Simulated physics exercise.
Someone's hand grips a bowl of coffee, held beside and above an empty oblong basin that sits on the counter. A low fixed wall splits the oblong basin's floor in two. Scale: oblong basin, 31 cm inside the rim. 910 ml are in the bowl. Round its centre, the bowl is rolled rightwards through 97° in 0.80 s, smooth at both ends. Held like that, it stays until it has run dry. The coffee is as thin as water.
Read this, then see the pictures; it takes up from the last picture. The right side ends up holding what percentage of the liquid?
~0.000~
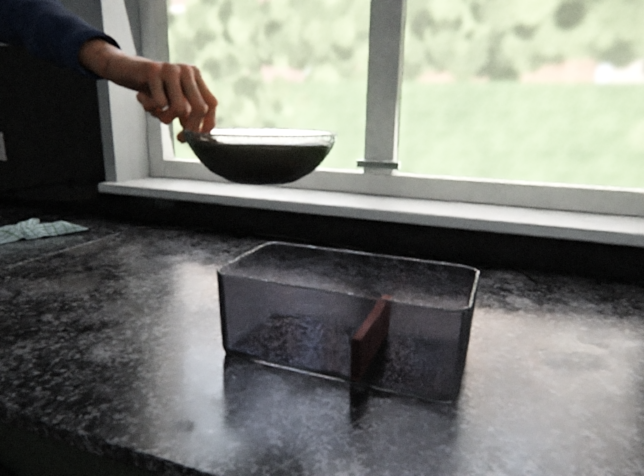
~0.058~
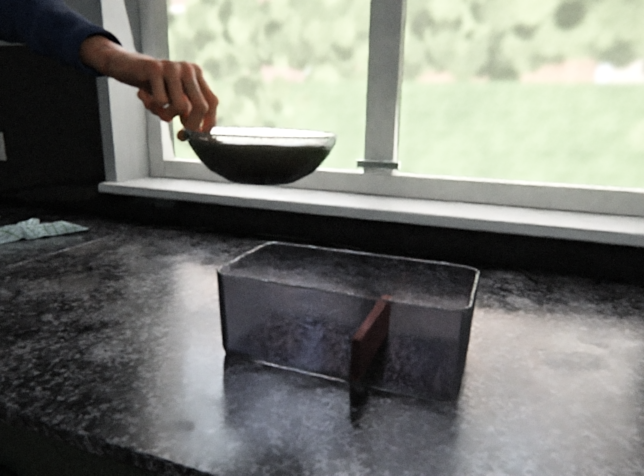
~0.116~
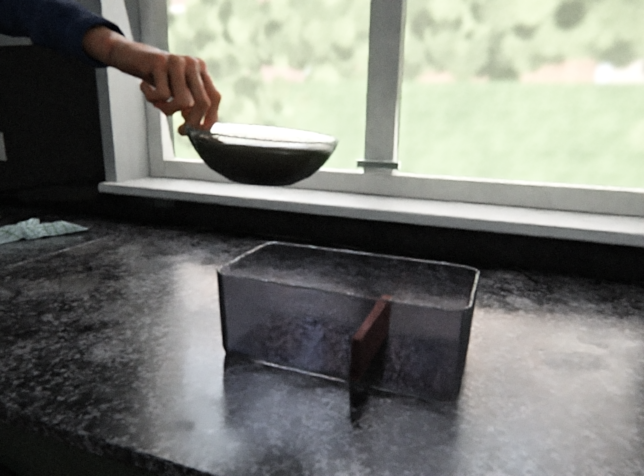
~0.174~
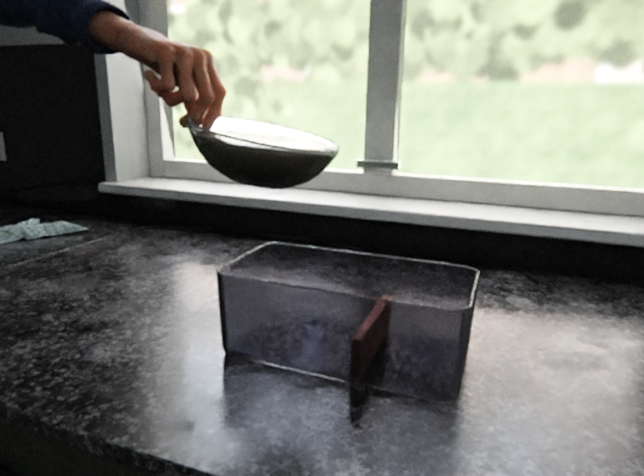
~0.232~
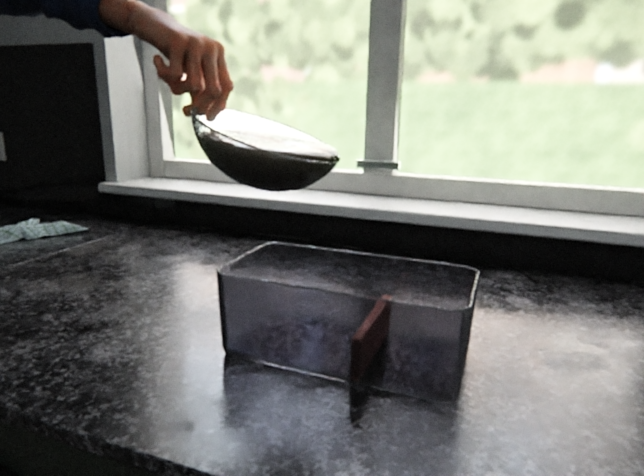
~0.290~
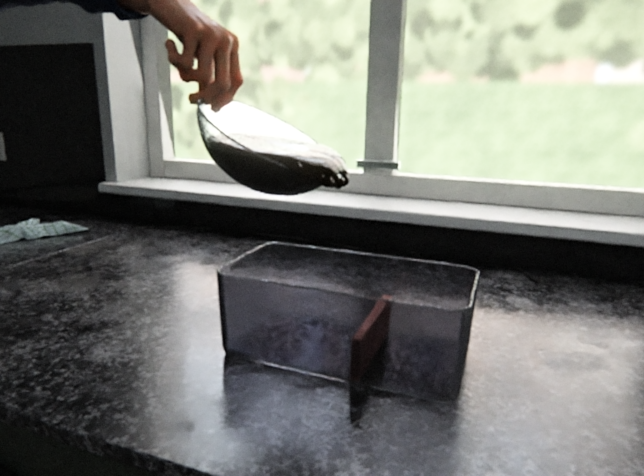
About 36 in every hundred parts.
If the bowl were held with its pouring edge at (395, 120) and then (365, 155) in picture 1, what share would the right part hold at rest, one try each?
75 in a hundred, followed by 60 in a hundred.
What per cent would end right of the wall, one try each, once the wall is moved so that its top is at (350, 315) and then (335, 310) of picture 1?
In order, 60 and 80 per cent.
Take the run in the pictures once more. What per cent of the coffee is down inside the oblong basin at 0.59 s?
Roughly 66 percent of it.
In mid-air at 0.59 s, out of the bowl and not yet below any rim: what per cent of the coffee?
About 28 per cent.
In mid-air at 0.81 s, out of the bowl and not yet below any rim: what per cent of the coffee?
Around 8 per cent of the liquid is in flight.
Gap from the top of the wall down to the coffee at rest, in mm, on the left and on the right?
It's around 34 mm on the left side and around 34 mm on the right side.
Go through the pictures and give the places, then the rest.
Tilt 0°; pouring edge (332, 136); surface from (205, 137) to (329, 143); the oblong basin's rim runs from (244, 257) to (474, 289); the wall's top is at (374, 316), in the first frame.
Tilt 1°; pouring edge (333, 138); surface from (205, 136) to (330, 144), in the second frame.
Tilt 5°; pouring edge (334, 143); surface from (207, 133) to (331, 147), in the third frame.
Tilt 11°; pouring edge (334, 152); surface from (209, 131) to (334, 150), in the fourth frame.
Tilt 19°; pouring edge (334, 163); surface from (214, 131) to (334, 156); 2 per cent is over the edge, in the fifth frame.
Tilt 28°; pouring edge (332, 176); surface from (220, 135) to (321, 161); 11 per cent is over the edge, in the sixth frame.
After 0.59 s the tilt is 82° and 5 per cent is still to pour, 28 is left of the wall and 38 right of it.
After 0.81 s the tilt is 97° and 0 per cent is still to pour, 55 is left of the wall and 34 right of it.
After 1.05 s the tilt is 97° and 0 per cent is still to pour, 58 is left of the wall and 36 right of it.
After 1.30 s the tilt is 97° and 0 per cent is still to pour, 58 is left of the wall and 36 right of it.
In the end 58 per cent lies left of the wall, 36 right of it and 6 outside.
